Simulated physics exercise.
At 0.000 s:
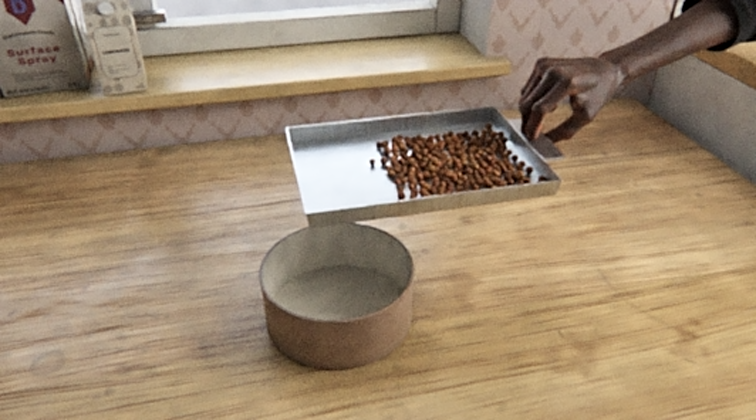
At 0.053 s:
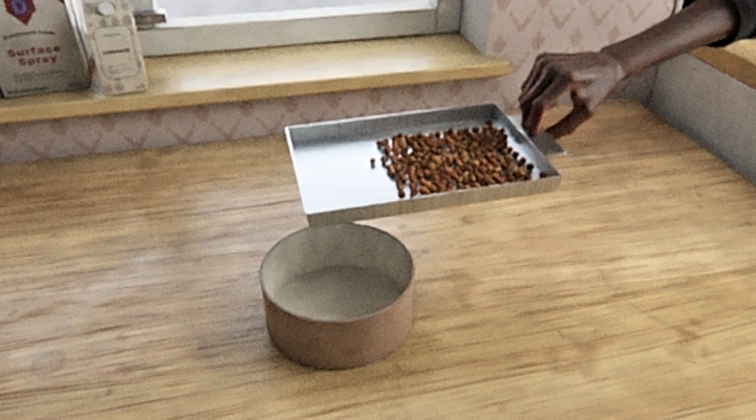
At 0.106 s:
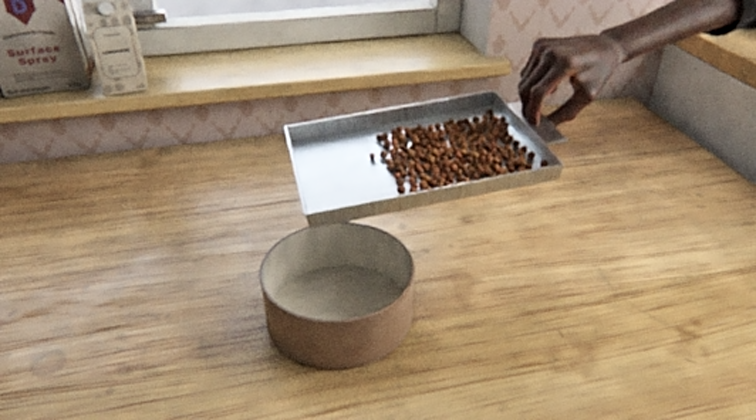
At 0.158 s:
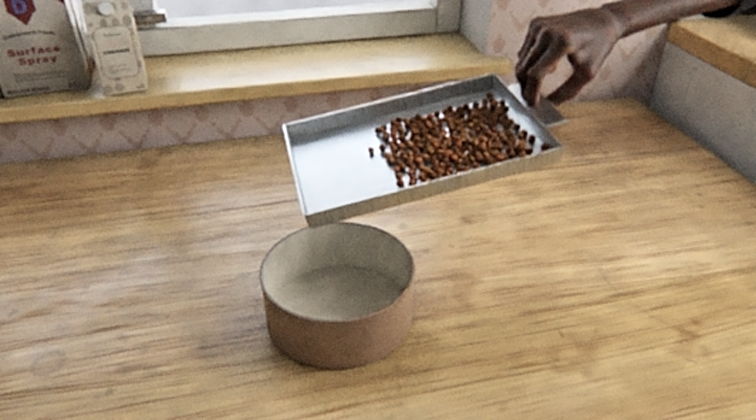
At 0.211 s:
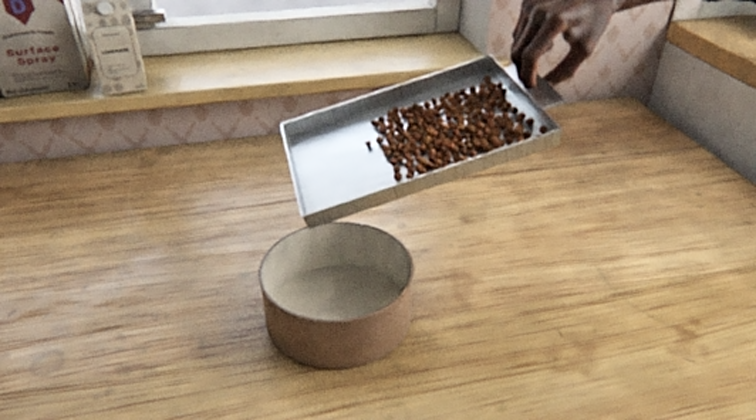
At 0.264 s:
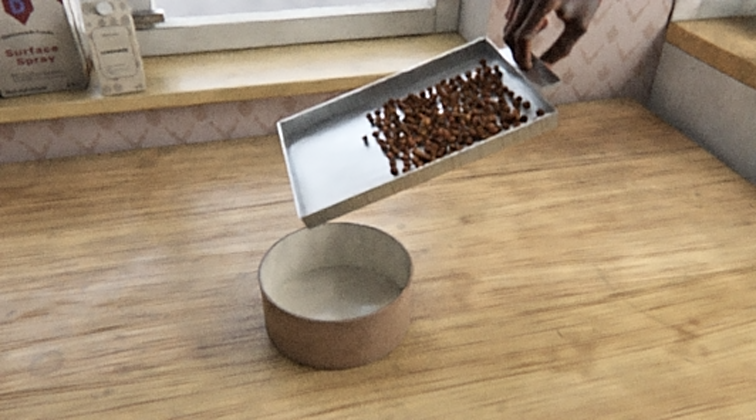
A hand at the upper right raises the near-level silver tray's right end, slowly at first and then faster, so it slants down to the left, while the small brown pieces stay bunched toward its right half. Below its left end, a round, empty brownish pot with a pale inside stands still on a wooden worktop. The steady view looks down across a kitchen corner, with patterned pink wallpaper and packages by a window.
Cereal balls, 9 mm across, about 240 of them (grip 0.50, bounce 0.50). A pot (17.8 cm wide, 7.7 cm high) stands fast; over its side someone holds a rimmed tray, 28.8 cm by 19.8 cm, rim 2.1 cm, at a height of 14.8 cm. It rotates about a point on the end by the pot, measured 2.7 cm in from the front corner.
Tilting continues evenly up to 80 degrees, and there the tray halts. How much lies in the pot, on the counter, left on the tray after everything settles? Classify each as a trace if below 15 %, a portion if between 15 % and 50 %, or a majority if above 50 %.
Pot: A trace. Counter: A portion. Tray: A majority.
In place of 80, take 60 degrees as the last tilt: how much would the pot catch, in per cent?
Estimated share: About 5 %.
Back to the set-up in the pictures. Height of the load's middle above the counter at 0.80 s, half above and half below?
The halfway mark is near 18 cm.
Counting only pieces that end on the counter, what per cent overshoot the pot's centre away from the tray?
About 100 percent of the spill.
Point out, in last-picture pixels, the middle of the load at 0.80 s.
Estimated centre of load: Around (288, 186).
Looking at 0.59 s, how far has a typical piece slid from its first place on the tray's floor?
Displacement on the tray: Roughly 10 cm.
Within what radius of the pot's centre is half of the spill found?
Some 20 cm, give or take.
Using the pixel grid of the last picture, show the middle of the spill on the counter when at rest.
Around (182, 325).
After 0.59 s, tilt 49 degrees; the tray holds 100 %, the pot 0 %.
Then, at 0.80 s, tilt 69 degrees; the tray holds 75 %, the pot 0 %.
Then, at 1.13 s, tilt 80 degrees; the tray holds 55 %, the pot 5 %.
By 1.7 s all is still; pot 5 %, counter 35 %, tray 55 %.
